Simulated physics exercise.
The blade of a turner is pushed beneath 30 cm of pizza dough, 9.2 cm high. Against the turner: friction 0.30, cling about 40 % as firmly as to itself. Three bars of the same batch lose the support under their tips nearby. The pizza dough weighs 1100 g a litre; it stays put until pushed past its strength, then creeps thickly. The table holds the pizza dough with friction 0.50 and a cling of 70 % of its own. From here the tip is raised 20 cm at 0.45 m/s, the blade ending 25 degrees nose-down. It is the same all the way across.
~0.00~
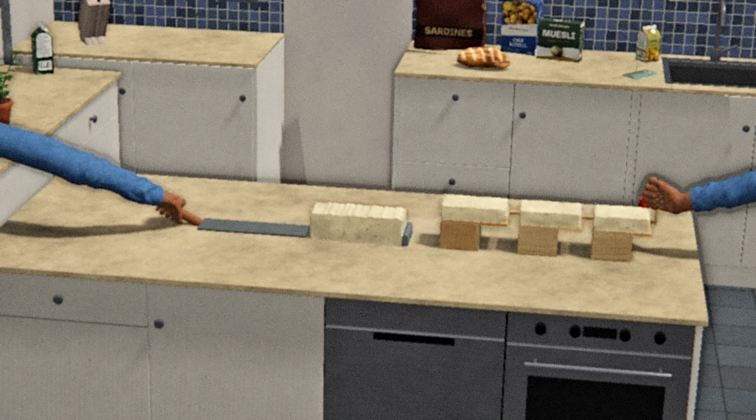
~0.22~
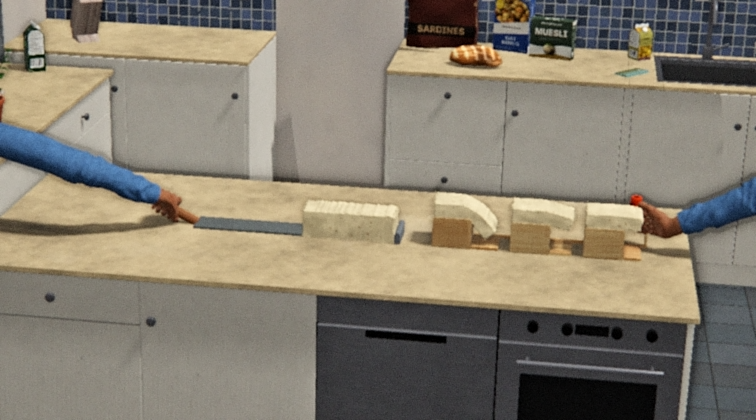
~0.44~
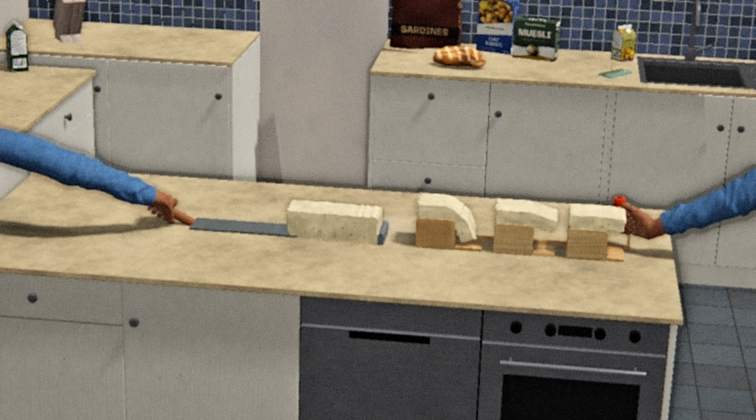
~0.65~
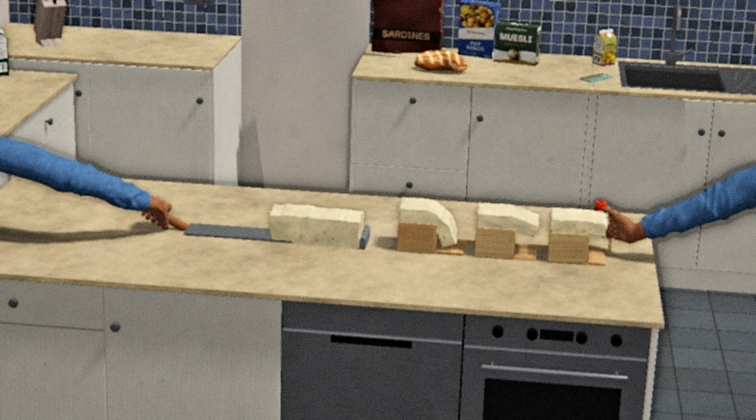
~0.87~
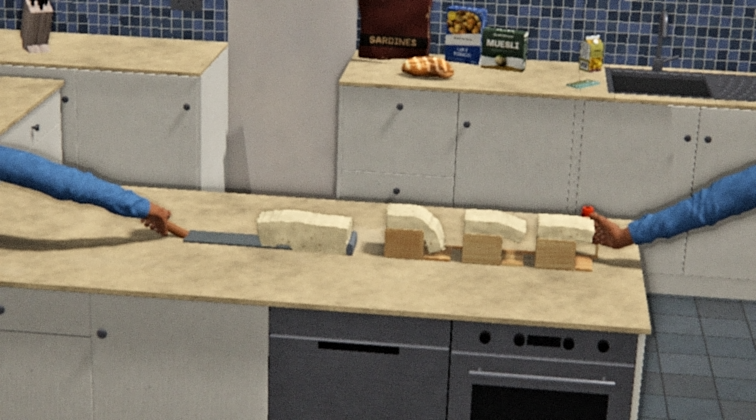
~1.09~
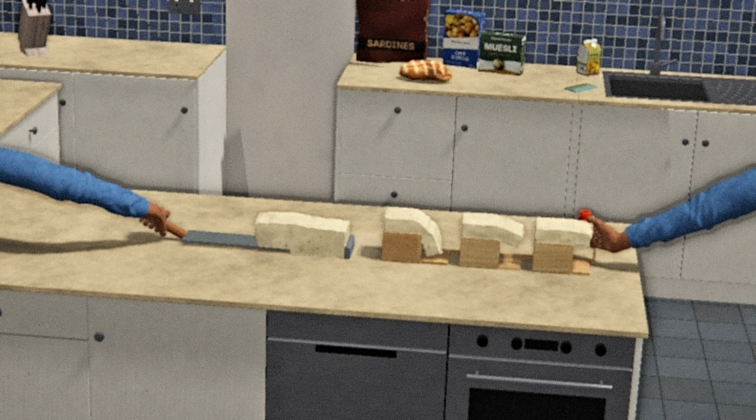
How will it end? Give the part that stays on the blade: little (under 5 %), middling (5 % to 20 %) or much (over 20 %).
It comes out middling: 5 % to 20 %.
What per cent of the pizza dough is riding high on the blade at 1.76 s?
Some 14 per cent.
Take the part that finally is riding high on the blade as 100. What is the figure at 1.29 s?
Some 150 per cent.
By 1.29 s, the tip is 9.4 cm up.
By 1.52 s, the tip is 19 cm up.
By 1.76 s, the tip is 20 cm up and 14 % is riding high on the blade.
By 1.99 s, the tip is 20 cm up and 14 % is riding high on the blade.
By 2.80 s, at the end, the tip is 20 cm up and 14 % is riding high on the blade.
